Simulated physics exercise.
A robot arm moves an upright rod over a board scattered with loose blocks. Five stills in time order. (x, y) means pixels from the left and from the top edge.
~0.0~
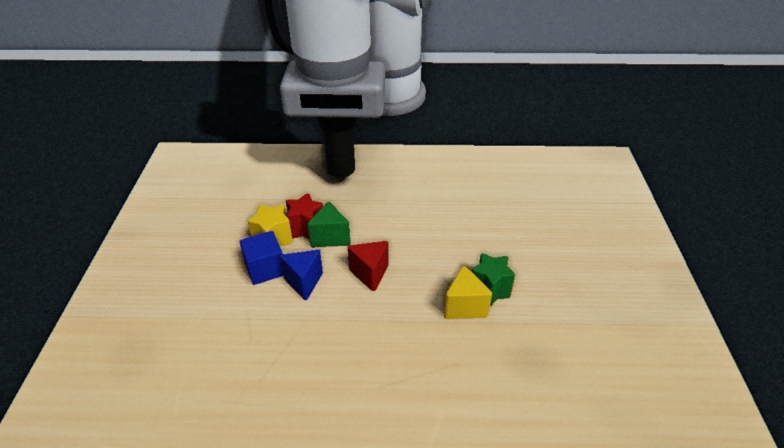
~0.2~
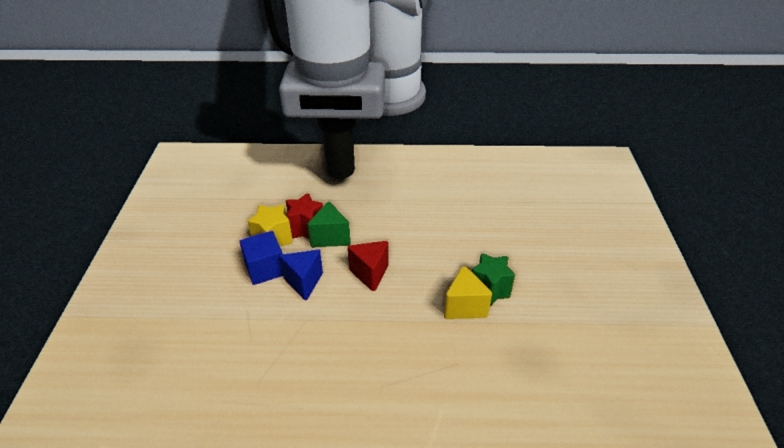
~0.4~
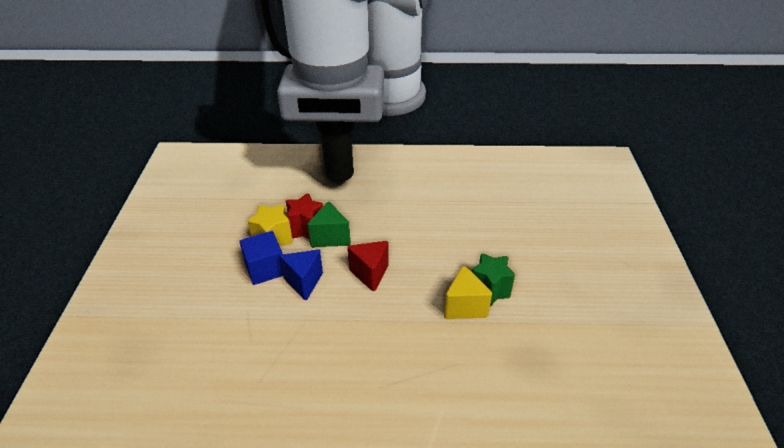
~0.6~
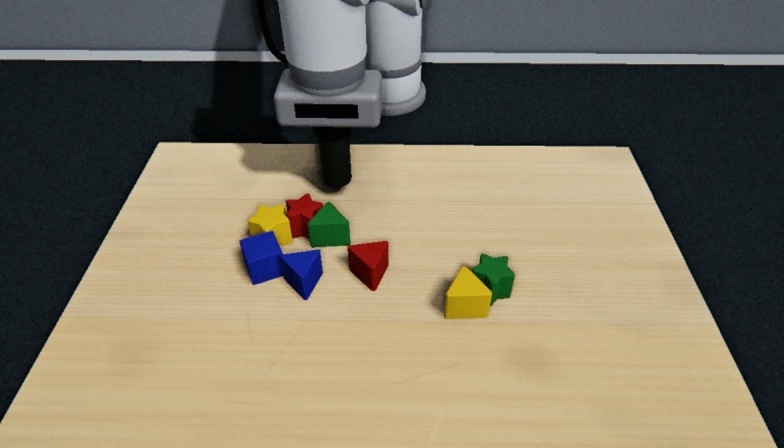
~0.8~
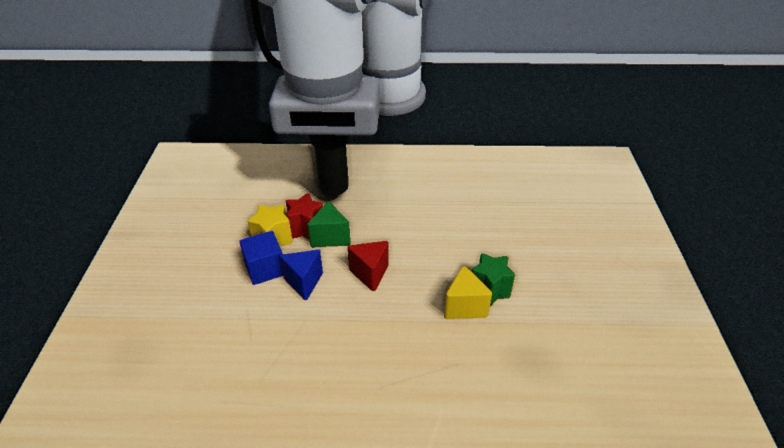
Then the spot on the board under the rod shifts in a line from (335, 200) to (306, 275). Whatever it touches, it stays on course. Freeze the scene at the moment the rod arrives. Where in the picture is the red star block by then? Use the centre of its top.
I predict (278, 232).
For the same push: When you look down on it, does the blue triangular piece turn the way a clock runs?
Answer: Yes.
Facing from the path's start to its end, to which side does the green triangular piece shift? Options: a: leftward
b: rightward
The correct letter is a.
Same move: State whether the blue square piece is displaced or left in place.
It is carried off its spot.
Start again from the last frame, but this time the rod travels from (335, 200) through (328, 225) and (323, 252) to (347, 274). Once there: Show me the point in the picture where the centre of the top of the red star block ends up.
So, by the moment the path ends, you'll find the top centre of the red star block at (288, 226).
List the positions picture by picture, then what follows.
In the first picture, lower end of the rod (341, 170), tops of blocks, blue square piece (260, 245), yellow star block (269, 215), blue triangular piece (300, 260), red star block (303, 205), green triangular piece (328, 215).
In the second picture, rod (341, 171), blocks as before.
In the third picture, rod (340, 175), blocks as before.
In the fourth picture, rod (337, 180), blocks as before.
In the fifth picture, rod (334, 188), blue square piece (260, 245), yellow star block (269, 215), blue triangular piece (300, 260), red star block (303, 205), green triangular piece (328, 215).
On the path given first. One third of the way, rod (325, 211); yellow star block (264, 218), turned 15° clockwise; red star block (298, 212); green triangular piece (328, 225).
Two thirds of the way, rod (314, 235); blue square piece (253, 251), turned 30° anticlockwise; yellow star block (249, 222), turned 40° clockwise; blue triangular piece (304, 263), turned 35° clockwise; red star block (281, 227), turned 40° clockwise; green triangular piece (334, 244), turned 60° anticlockwise.
At the end, rod (304, 263); blue square piece (247, 253), turned 35° anticlockwise; yellow star block (247, 221), turned 45° clockwise; blue triangular piece (301, 275), turned 20° clockwise; red star block (278, 232), turned 70° clockwise; green triangular piece (334, 255), turned 120° anticlockwise.
